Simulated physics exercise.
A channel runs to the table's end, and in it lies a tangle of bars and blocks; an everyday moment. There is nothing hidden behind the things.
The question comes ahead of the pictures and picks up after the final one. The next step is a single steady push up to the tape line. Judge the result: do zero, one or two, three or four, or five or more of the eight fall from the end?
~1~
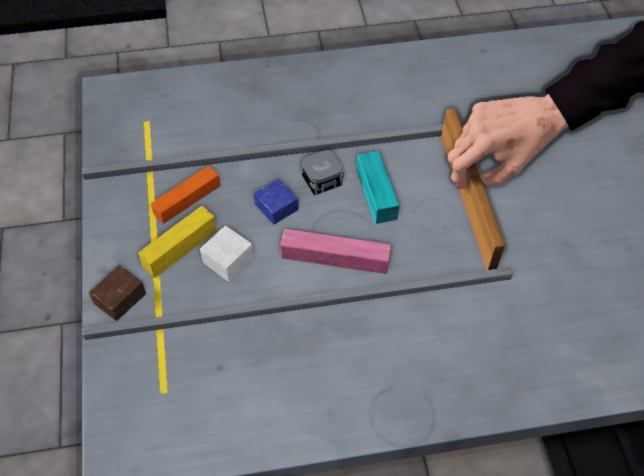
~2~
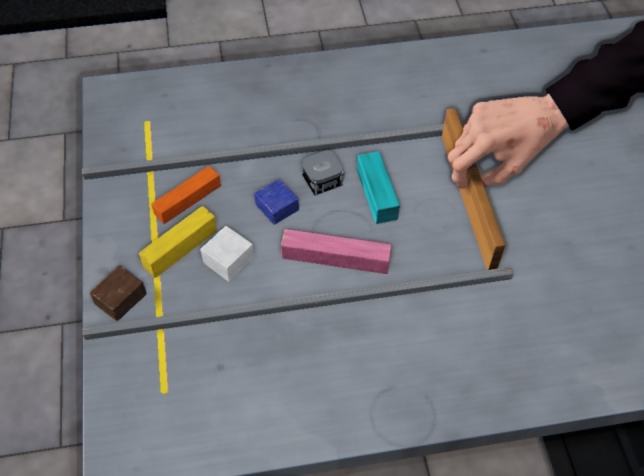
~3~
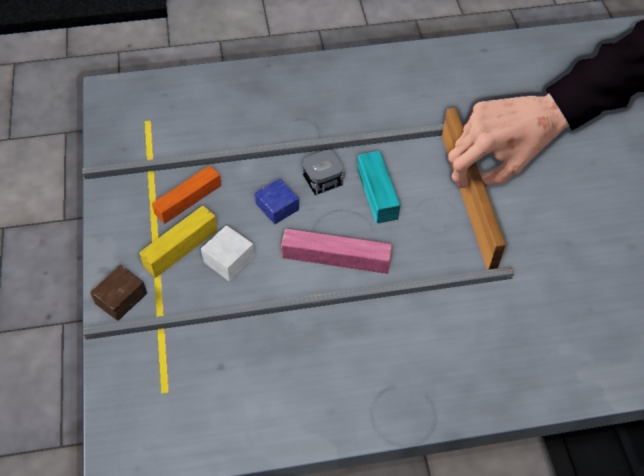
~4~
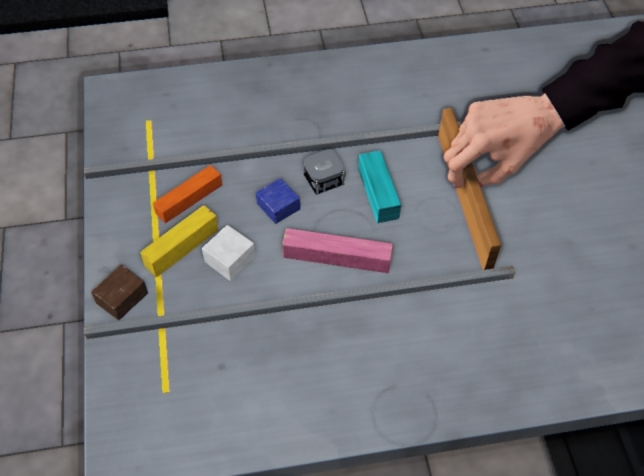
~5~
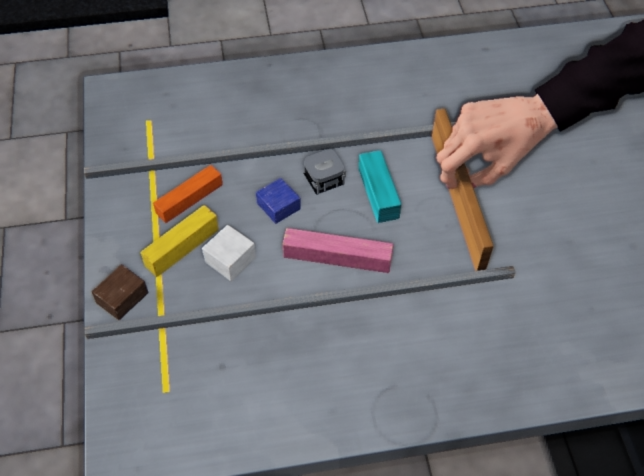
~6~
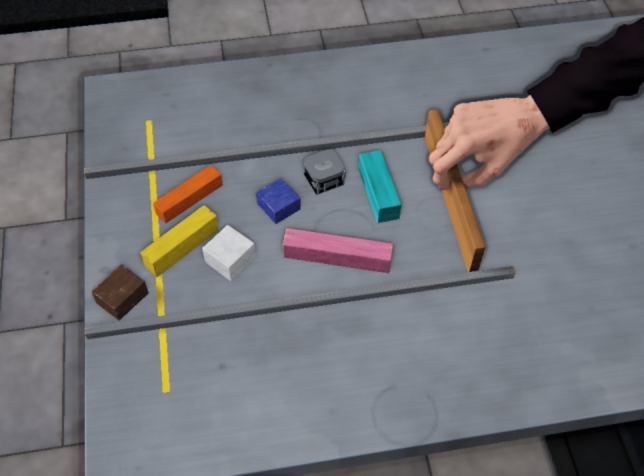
Watch it: A handful - three or four - go plunging down.
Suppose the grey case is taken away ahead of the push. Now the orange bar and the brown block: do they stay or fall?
Result - orange bar: Up; brown block: Gone.
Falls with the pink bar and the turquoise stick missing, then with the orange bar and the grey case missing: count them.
First 0, second 1.
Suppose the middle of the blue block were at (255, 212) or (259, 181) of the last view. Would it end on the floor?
First spot: It remains in place; second spot: It comes off.
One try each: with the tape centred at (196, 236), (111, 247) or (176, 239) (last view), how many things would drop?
In order, the counts are 0, 7 and 0.
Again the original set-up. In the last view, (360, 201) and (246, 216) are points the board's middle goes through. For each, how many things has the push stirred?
3 at one spot and 7 at the other.
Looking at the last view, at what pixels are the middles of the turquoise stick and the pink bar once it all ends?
Roughly (142, 216), and the other roughly (117, 261).
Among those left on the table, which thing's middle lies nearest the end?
The one in question is the white block.
Soon after, none off yet; brown block at rest near (121, 292); yellow bar at rest near (181, 241); orange bar at rest near (189, 194).
Then, none off yet; brown block at rest near (121, 292); yellow bar moved a little near (149, 225); orange bar moved a little near (152, 198).
At rest, the number that fall off is three or four; fallen, orange bar, yellow bar and brown block.
